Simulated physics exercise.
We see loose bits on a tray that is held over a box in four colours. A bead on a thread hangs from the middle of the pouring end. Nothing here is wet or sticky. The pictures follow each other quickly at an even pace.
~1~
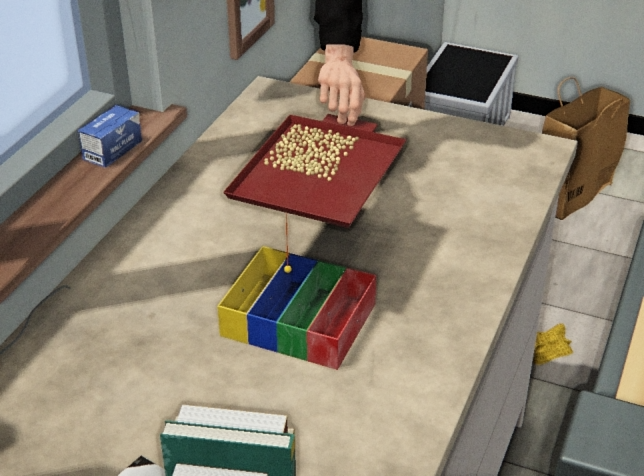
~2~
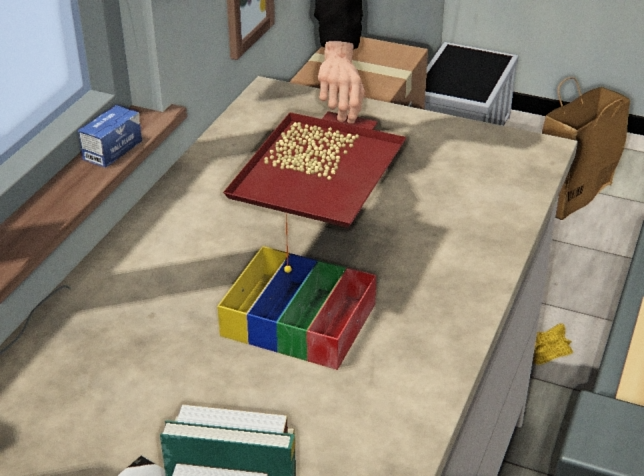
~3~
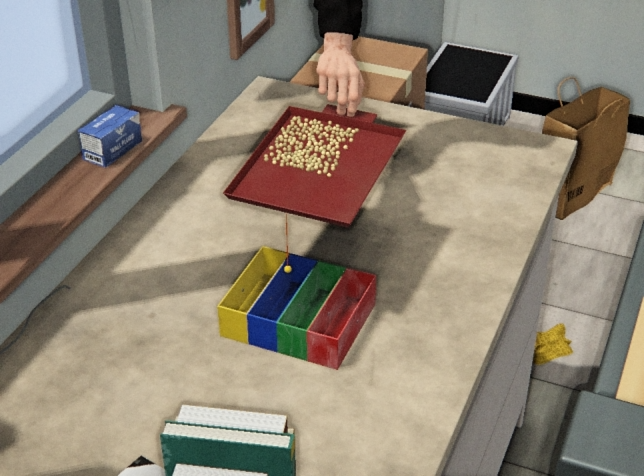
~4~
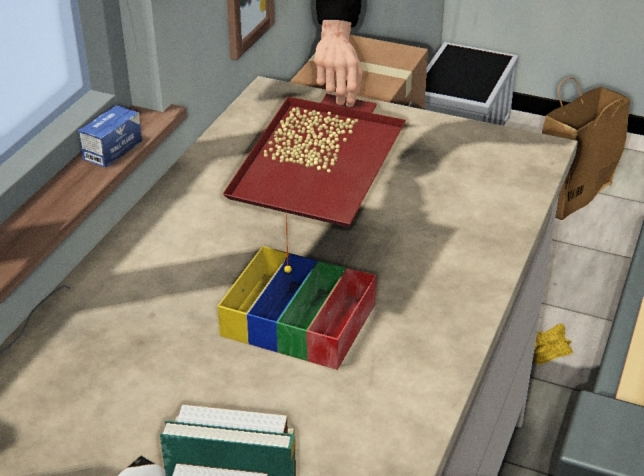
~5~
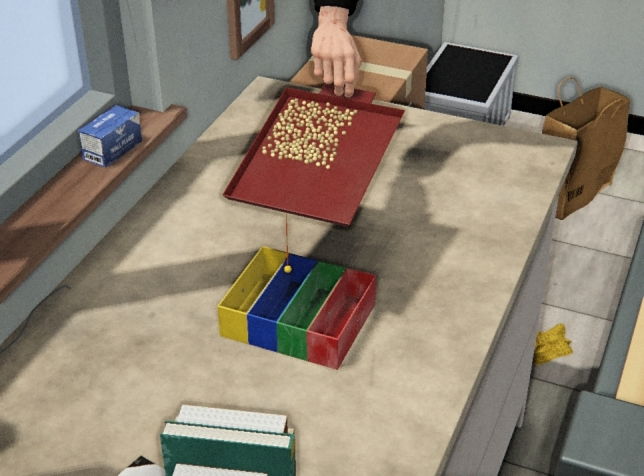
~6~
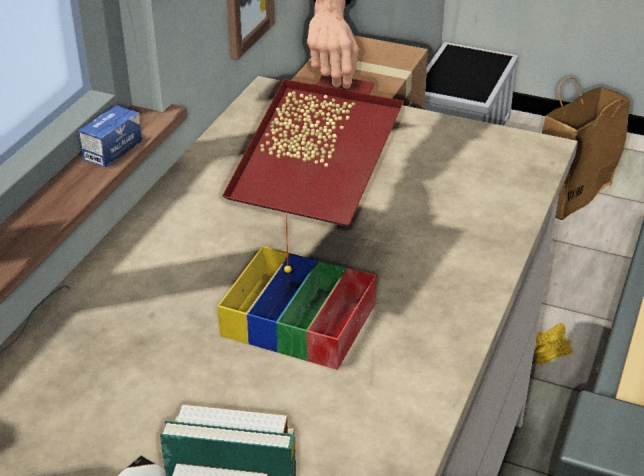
On a worktop, a hand raises the back of a red tray of soya beans above a four-coloured box.
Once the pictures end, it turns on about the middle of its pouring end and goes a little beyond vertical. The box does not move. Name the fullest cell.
It favours the yellow compartment.
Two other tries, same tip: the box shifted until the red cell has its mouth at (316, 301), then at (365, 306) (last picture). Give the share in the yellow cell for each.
In turn 40 and 20 in a hundred.
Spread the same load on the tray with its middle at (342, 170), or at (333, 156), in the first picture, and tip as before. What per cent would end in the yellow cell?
Roughly 20 per cent, and 30 per cent.
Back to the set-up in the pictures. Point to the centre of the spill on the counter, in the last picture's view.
Near (201, 323).
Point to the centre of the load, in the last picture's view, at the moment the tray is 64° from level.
Close to (247, 244).
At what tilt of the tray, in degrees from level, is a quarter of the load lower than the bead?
At some 65 degrees.
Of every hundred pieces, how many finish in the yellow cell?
About 40 per cent.
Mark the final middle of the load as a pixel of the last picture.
Near (240, 321).
Soon, tray tipped steeply; about a third on the tray; about a quarter in the yellow cell; a small part in the blue cell; a stray few in the green cell; about a third falling or outside the box.
A while on, tray tipped past a quarter turn; about a third in the yellow cell; about a quarter in the blue cell; a small part in the green cell; a stray few in the red cell; about a third falling or outside the box.
Towards the end, tray tipped past a quarter turn; about a third in the yellow cell; about a quarter in the blue cell; a small part in the green cell; a stray few in the red cell; about a third falling or outside the box.
Finally, tray tipped past a quarter turn; about a third in the yellow cell; about a quarter in the blue cell; a small part in the green cell; a stray few in the red cell; about a third outside the box.
